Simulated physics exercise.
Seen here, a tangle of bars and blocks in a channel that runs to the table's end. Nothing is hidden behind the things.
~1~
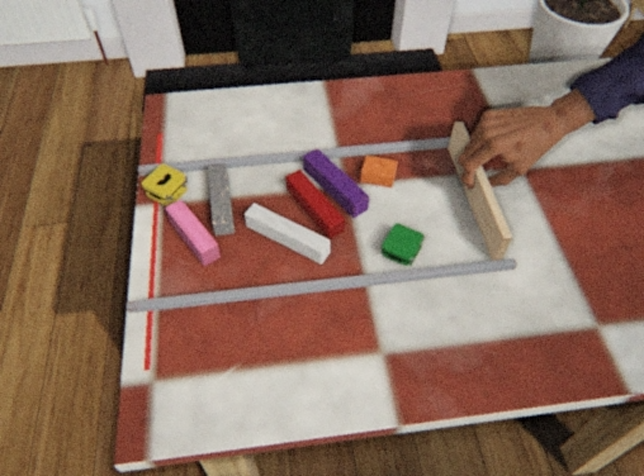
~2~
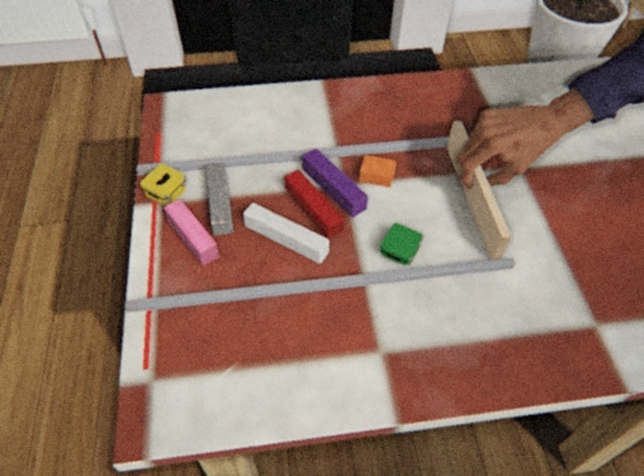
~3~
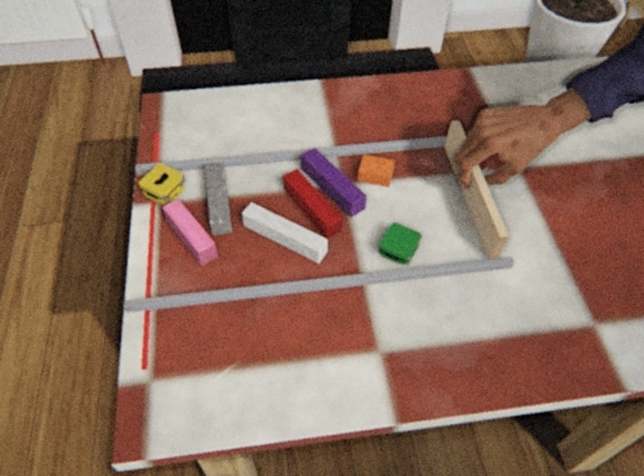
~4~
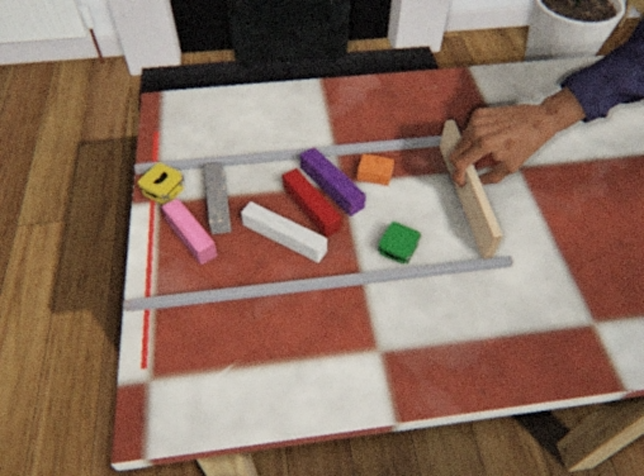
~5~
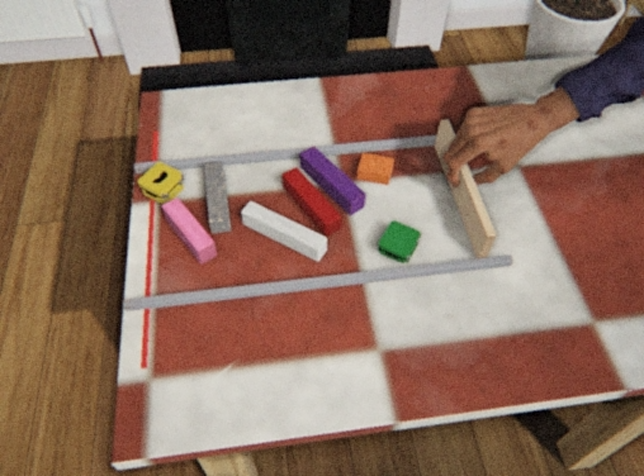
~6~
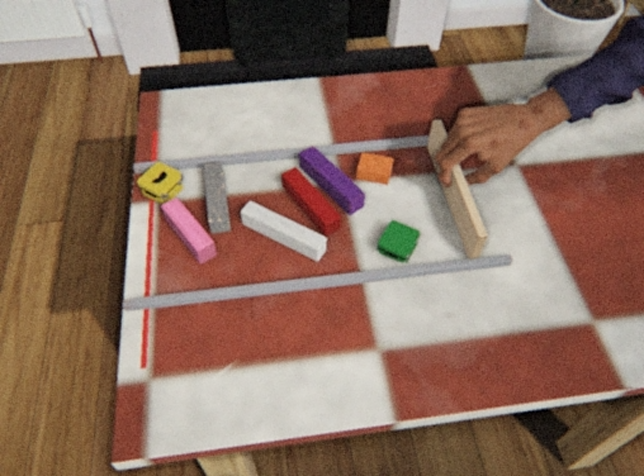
Hand sliding an upright wooden board slightly left between two grey rails, while the coloured bars and blocks on the table stay still.
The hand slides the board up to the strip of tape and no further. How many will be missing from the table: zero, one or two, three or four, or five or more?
Outcome: The number that fall off is five or more.
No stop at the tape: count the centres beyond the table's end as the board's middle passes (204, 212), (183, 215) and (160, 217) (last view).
Place by place, 3, 4 and 6.
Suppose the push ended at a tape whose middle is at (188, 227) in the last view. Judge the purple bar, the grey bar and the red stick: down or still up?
The purple bar is kept, the grey bar comes down, the red stick is kept.
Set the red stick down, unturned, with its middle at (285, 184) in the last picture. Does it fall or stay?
It tumbles off.
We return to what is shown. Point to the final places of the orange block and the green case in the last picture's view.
About (134, 191), and the other about (128, 284).
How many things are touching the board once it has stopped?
It touches 2.
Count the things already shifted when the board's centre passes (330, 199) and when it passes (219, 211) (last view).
5 and 8.
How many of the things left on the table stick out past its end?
2 of them.
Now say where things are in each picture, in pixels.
Yellow case (166, 187); pink stick (193, 232); grey bar (221, 199); board (477, 188); tape (154, 233), in the first frame.
Pink stick (192, 232); orange block (378, 171), in the second frame.
Grey bar (218, 198); board (473, 187), in the third frame.
Yellow case (162, 185); white bar (284, 231), in the fourth frame.
Pink stick (189, 230); purple bar (332, 180), in the fifth frame.
Yellow case (161, 184); pink stick (189, 230); grey bar (217, 197); board (454, 186); tape (150, 231), in the sixth frame.
Early on, none off yet; yellow case at rest near (161, 184); pink stick at rest near (189, 230); grey bar at rest near (217, 197).
A while later, none off yet; yellow case travelled about its own width near (139, 186); pink stick travelled a little near (151, 245); grey bar travelled about its own width near (160, 198).
Finally, the number that fall off is five or more; lost, purple bar, red stick, white bar, grey bar, pink stick and yellow case.
